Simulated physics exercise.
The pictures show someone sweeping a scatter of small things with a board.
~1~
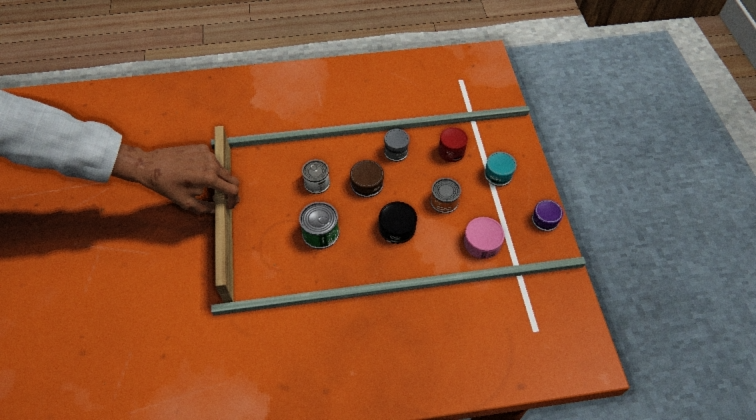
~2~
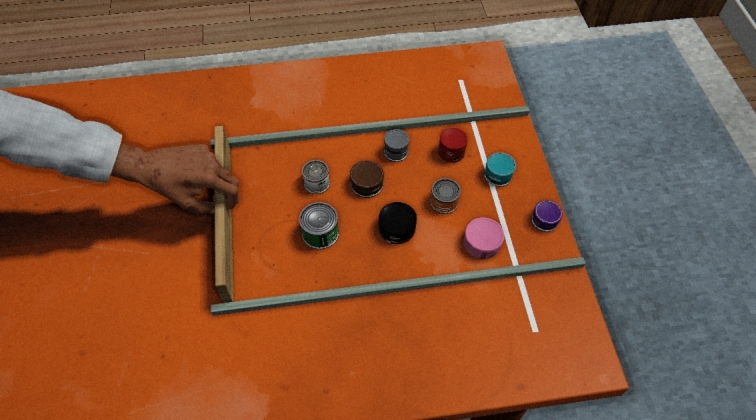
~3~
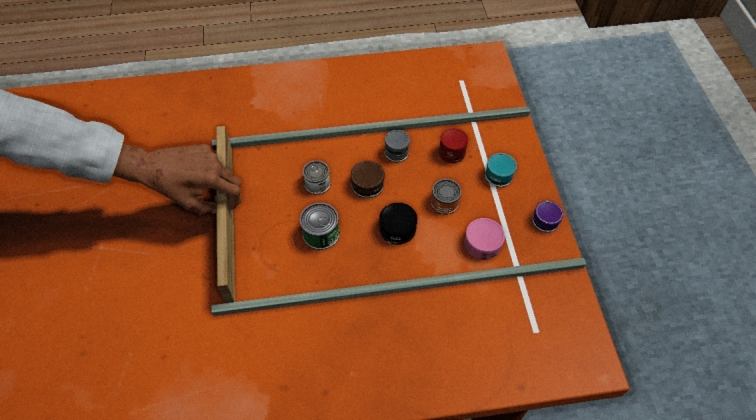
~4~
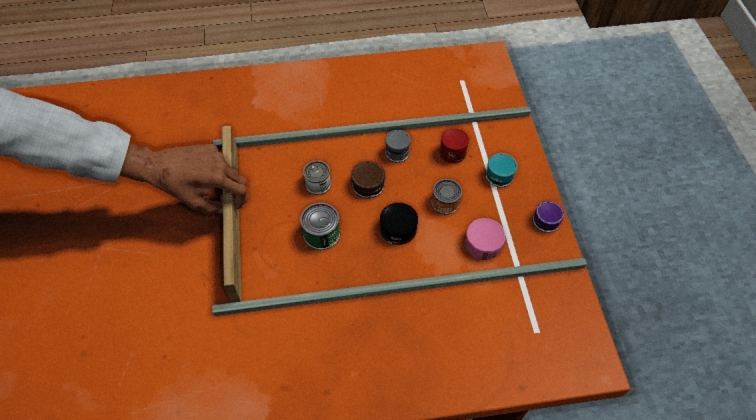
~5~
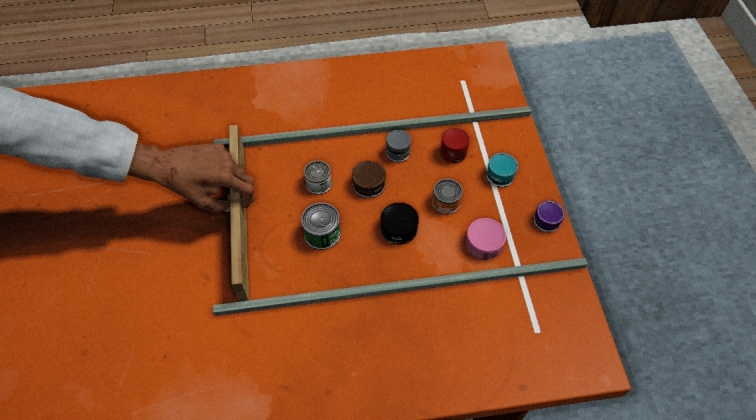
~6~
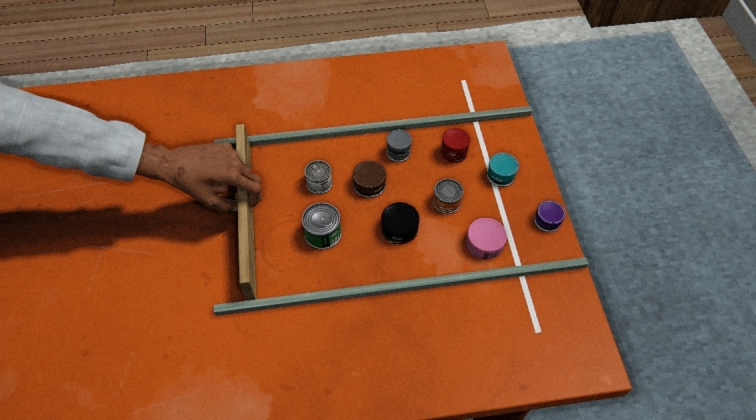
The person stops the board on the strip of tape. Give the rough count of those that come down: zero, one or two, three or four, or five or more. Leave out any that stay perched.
In the end the number that fall off is one or two.
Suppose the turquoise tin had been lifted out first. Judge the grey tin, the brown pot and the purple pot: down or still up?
The grey tin does not fall; the brown pot is kept; the purple pot falls.
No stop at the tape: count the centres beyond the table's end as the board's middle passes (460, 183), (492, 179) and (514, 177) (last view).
It would be 0, 2 and 4.
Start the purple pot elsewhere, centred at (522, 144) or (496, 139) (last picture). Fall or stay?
Place by place, it survives; holds on.
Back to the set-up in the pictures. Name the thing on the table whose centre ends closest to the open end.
The turquoise tin.
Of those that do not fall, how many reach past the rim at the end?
That would be 2.
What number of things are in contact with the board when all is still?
It touches 3.
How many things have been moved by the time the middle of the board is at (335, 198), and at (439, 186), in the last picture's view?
By then 3, and 8.
A little later, none off yet; purple pot at rest near (550, 216); turquoise tin at rest near (502, 170); pink tub at rest near (486, 239).
Next, none off yet; purple pot at rest near (550, 216); turquoise tin at rest near (502, 170); pink tub shifted about its own width near (512, 249).
When it is over, the number that fall off is one or two; down, pink tub and purple pot.
